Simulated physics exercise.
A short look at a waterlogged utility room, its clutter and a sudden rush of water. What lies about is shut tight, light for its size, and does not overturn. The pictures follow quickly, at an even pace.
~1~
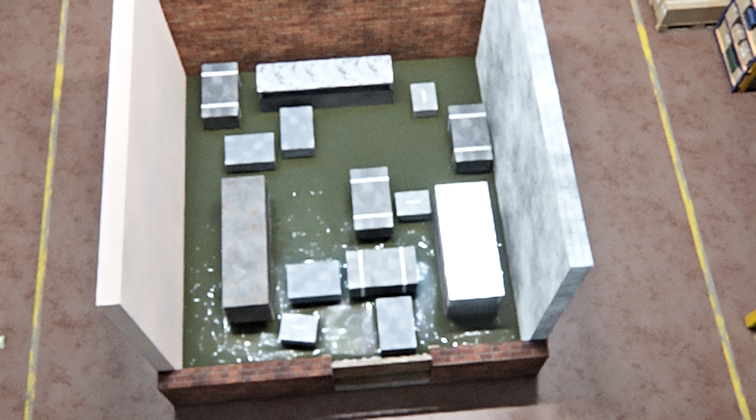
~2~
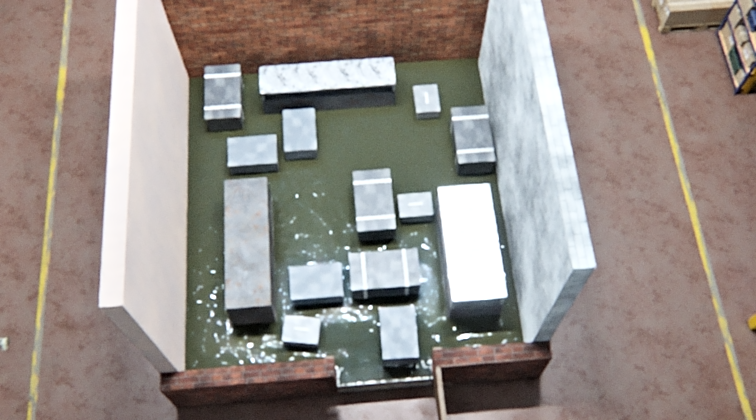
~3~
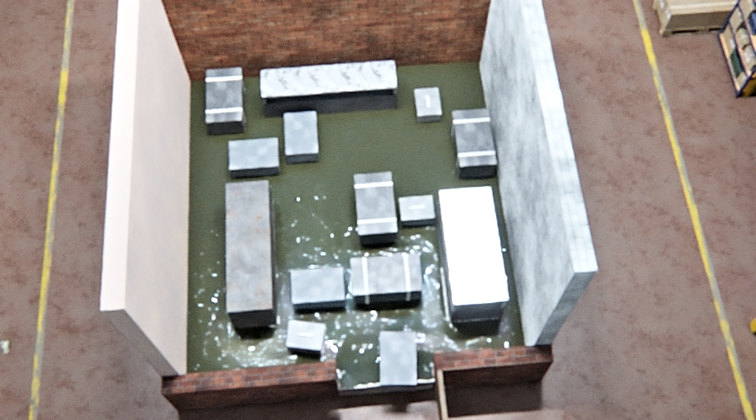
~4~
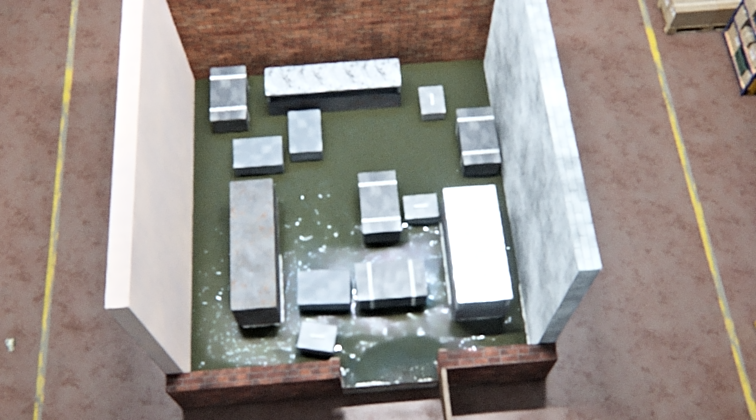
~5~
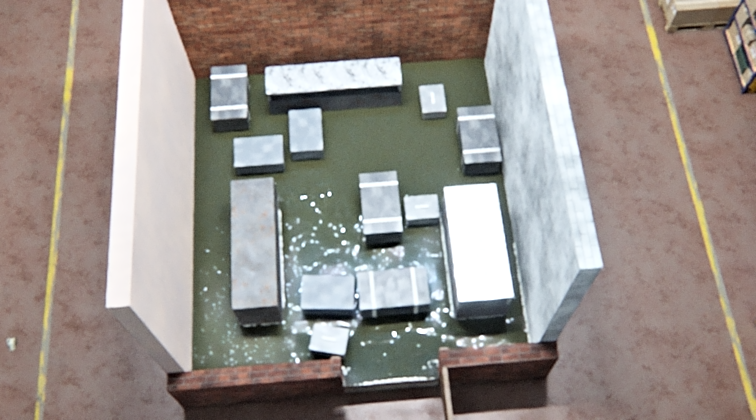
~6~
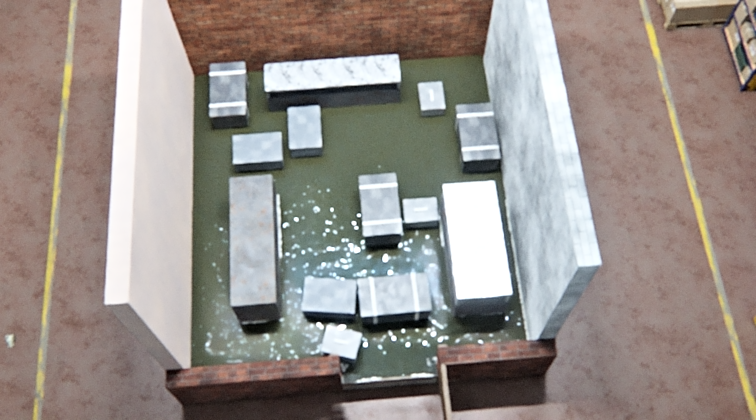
The clip opens on a flooded, walled enclosure with grey boxes and blocks standing in murky green water, and a low brick wall in front. A gap opens in the front wall, and the box nearest it slides out of view. Then a small pale box drifts right toward the gap, turning slightly.
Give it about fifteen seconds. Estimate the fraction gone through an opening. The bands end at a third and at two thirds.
It is between one and two thirds.
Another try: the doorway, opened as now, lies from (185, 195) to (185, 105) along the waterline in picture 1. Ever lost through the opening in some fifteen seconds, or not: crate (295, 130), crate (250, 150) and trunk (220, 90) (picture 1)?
As listed: Through, yes, through.
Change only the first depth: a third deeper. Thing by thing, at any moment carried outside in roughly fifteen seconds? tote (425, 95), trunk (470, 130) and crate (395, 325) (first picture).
In turn: No, inside, through.
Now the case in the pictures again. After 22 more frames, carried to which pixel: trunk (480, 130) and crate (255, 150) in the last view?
Near (472, 166) and (306, 191).
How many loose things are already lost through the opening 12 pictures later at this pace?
The number is 4.
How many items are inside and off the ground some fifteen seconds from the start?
That makes 2.
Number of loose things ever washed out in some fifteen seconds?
It comes to 6.
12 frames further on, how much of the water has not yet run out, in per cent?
Some 76 per cent.
A moment on, 2 of 11 are out; 9 afloat.
Next, 4 of 11 are out; 7 afloat.
Later, 6 of 11 are out; 5 afloat.
In the end, 6 of 11 are out; 2 afloat.
